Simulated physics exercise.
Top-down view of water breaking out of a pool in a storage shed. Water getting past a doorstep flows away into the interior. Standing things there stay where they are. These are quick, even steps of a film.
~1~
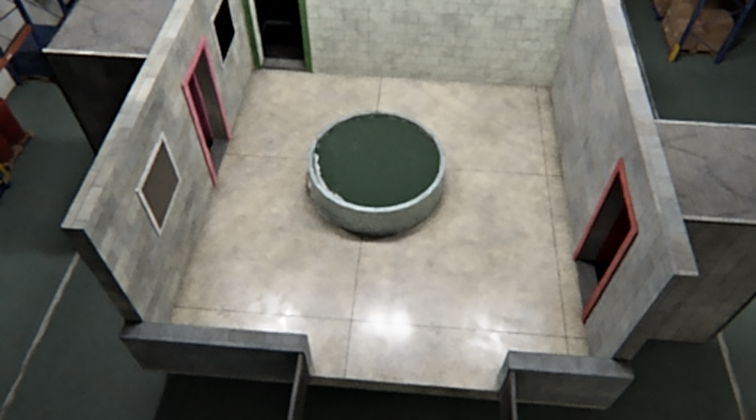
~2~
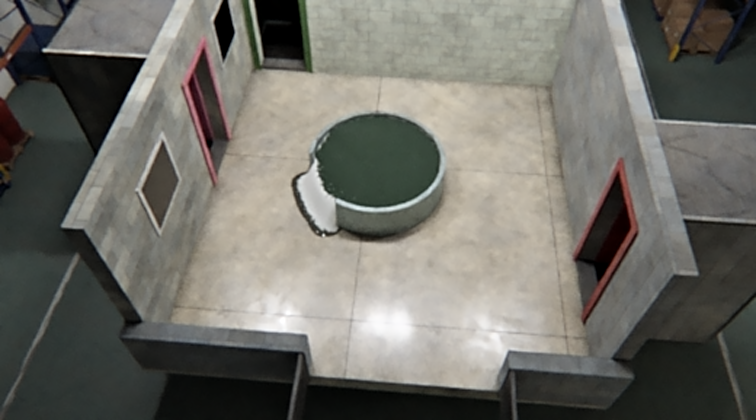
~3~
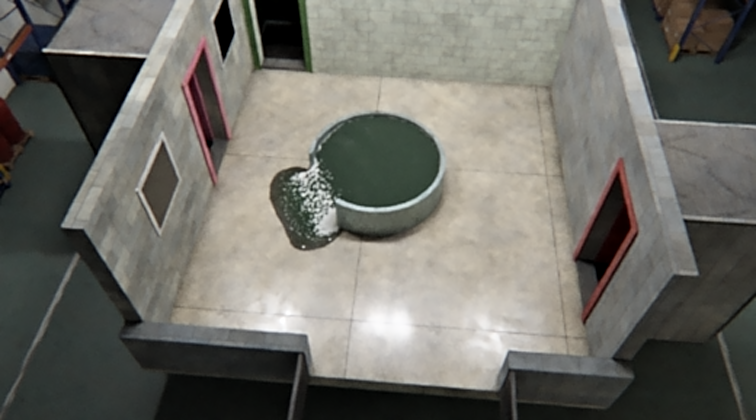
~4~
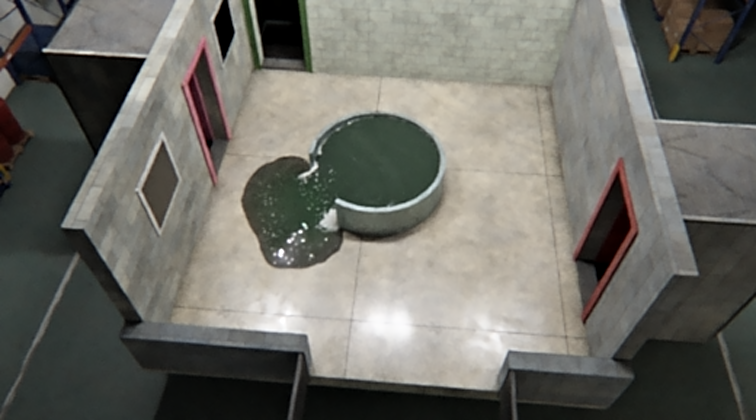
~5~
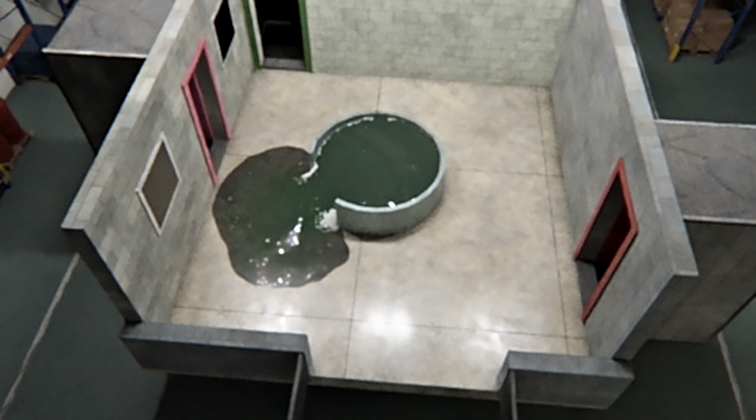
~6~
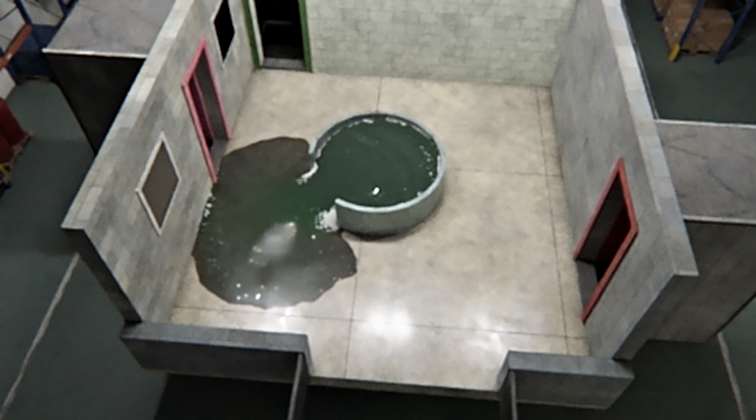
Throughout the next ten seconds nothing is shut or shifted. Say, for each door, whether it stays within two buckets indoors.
The pink door sees more than two pails; the green door sees two pails or less; the red door sees two pails or less.
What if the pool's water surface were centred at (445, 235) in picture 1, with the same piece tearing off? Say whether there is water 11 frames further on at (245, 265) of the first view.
Soaked.
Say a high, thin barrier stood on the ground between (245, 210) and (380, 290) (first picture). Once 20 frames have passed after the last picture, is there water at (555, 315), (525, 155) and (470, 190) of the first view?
Reading them off in sequence: Swamped, spared, spared.
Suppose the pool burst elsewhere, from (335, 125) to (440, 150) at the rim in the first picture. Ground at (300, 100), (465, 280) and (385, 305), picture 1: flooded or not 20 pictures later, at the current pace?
Listed order gives sopping; left alone; left alone.
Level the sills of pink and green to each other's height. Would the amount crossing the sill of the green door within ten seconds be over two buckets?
After the swap, the green door overshoots.
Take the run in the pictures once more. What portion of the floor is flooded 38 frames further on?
My guess is around 75 in a hundred.
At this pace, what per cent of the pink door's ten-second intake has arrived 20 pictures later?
Some 70 in a hundred.
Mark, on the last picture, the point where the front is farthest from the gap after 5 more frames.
I'd go with roughly (162, 346).
A moment on, water covers 20 % of the floor; the pink door under two buckets in, the green door not reached, the red door not reached.
Next, water covers 25 % of the floor; the pink door over two buckets in, the green door not reached, the red door not reached.
Then, water covers 45 % of the floor; the pink door over two buckets in, the green door wet at the sill, nothing in, the red door not reached.
Later, water covers 75 % of the floor; the pink door far over two buckets in, the green door wet at the sill, nothing in, the red door wet at the sill, nothing in.
In the end, water covers 95 % of the floor; the pink door far over two buckets in, the green door wet at the sill, nothing in, the red door wet at the sill, nothing in.
